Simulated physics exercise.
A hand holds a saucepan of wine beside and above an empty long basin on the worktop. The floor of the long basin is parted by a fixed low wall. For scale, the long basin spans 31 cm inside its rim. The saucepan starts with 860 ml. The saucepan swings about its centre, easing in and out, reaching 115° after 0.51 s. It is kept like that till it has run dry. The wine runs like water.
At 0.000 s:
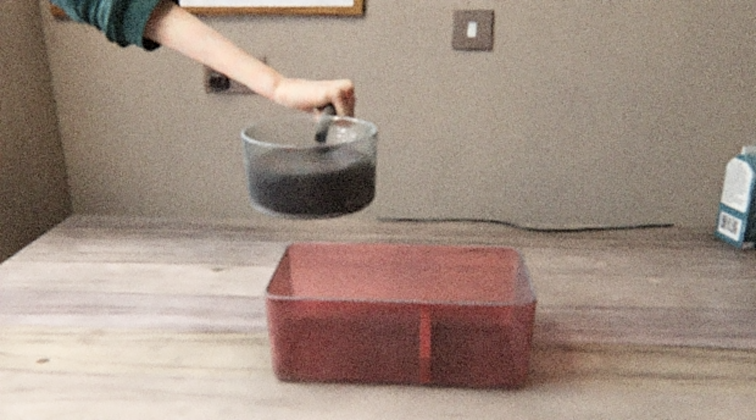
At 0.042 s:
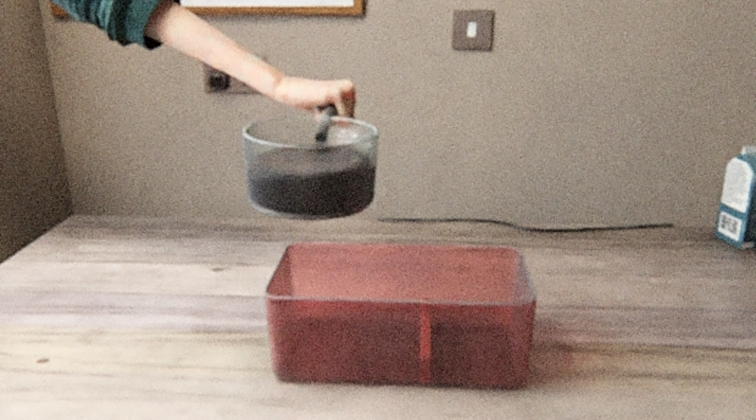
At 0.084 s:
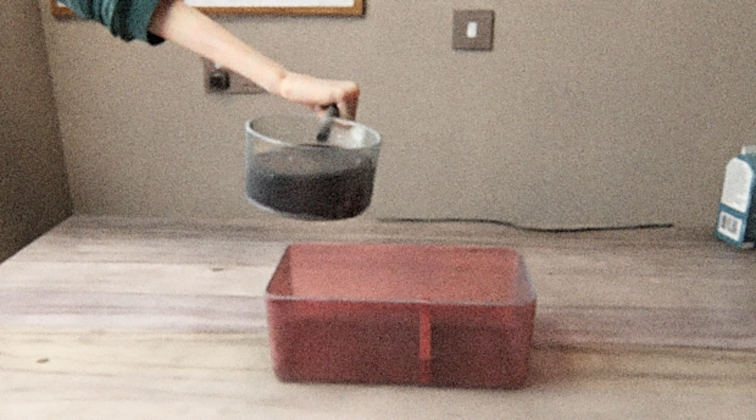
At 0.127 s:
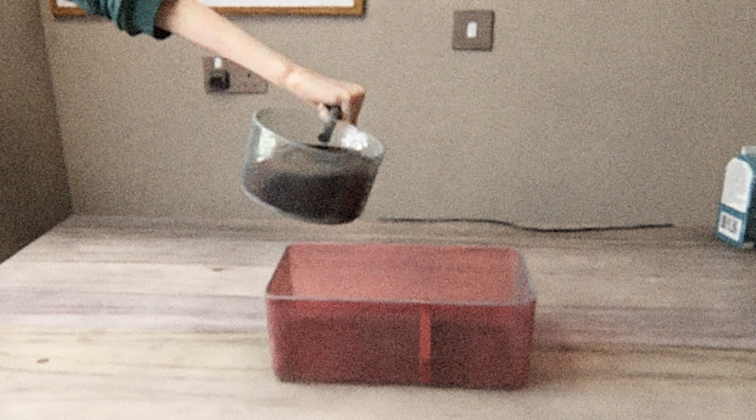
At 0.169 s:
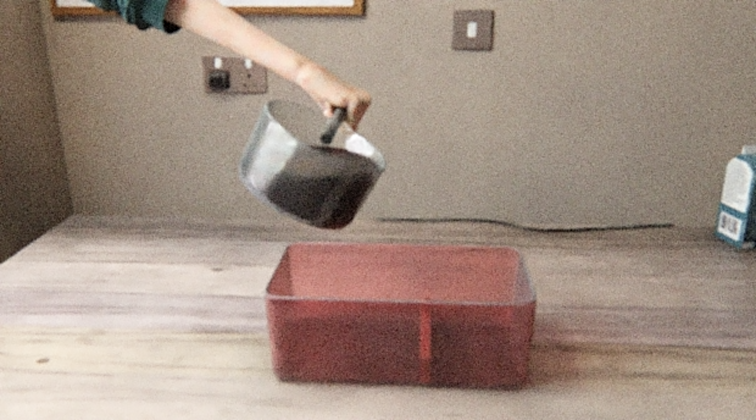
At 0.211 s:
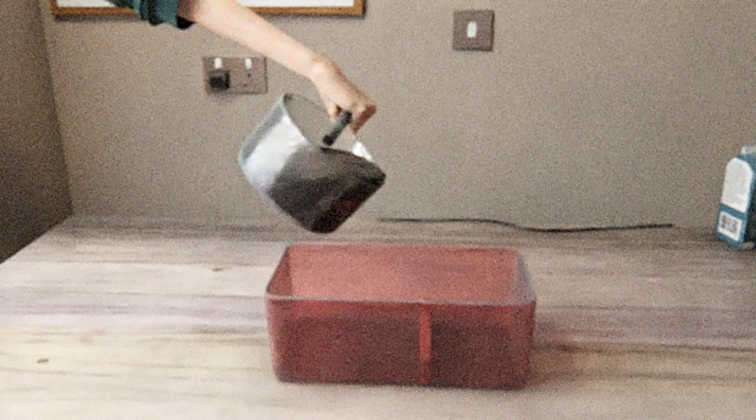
A hand reaching in from the upper left, its sleeve dark green, holds a clear-sided saucepan of dark liquid level at first, then tilts it steadily to the right, its left side rising. Below sits a long, translucent red basin on a pale wooden worktop, with a teal-and-white bottle at far right. The fixed, front-on indoor view shows a grey-brown wall with sockets, a switch and a dark cable.
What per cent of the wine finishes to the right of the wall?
About 23 per cent.
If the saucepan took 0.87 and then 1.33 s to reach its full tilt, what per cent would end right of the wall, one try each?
First 30, then 45 per cent.
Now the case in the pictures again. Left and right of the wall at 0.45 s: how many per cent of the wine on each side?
Near 36 on the left, 4 on the right.
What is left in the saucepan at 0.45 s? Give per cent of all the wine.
Some 20 per cent.
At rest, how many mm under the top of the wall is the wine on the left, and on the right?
Some 14 mm on the left and 24 mm on the right.
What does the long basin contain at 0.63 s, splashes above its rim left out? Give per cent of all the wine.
Some 86 per cent.
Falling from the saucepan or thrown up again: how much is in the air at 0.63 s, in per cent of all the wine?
About 10 per cent.
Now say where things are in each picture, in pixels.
The first frame shows tilt 0°; pouring edge (376, 133); surface from (251, 157) to (374, 160); the long basin's rim runs from (277, 268) to (528, 275); the wall's top is at (426, 326).
The second frame shows tilt 2°; pouring edge (377, 135); surface from (252, 157) to (374, 160).
The third frame shows tilt 8°; pouring edge (380, 142); surface from (251, 156) to (375, 161).
The fourth frame shows tilt 17°; pouring edge (383, 153); surface from (250, 156) to (376, 163).
The fifth frame shows tilt 29°; pouring edge (384, 167); surface from (247, 153) to (380, 166).
The sixth frame shows tilt 42°; pouring edge (382, 184); surface from (247, 145) to (376, 170); 1 per cent is over the edge.
By 0.45 s the tilt is 111° and 21 per cent is still to pour, 36 is left of the wall and 4 right of it.
By 0.63 s the tilt is 115° and 3 per cent is still to pour, 71 is left of the wall and 15 right of it.
By 0.81 s the tilt is 115° and 0 per cent is still to pour, 69 is left of the wall and 21 right of it.
By 1.01 s the tilt is 115° and 0 per cent is still to pour, 70 is left of the wall and 23 right of it.
At rest 70 per cent lies left of the wall, 23 right of it and 7 outside.
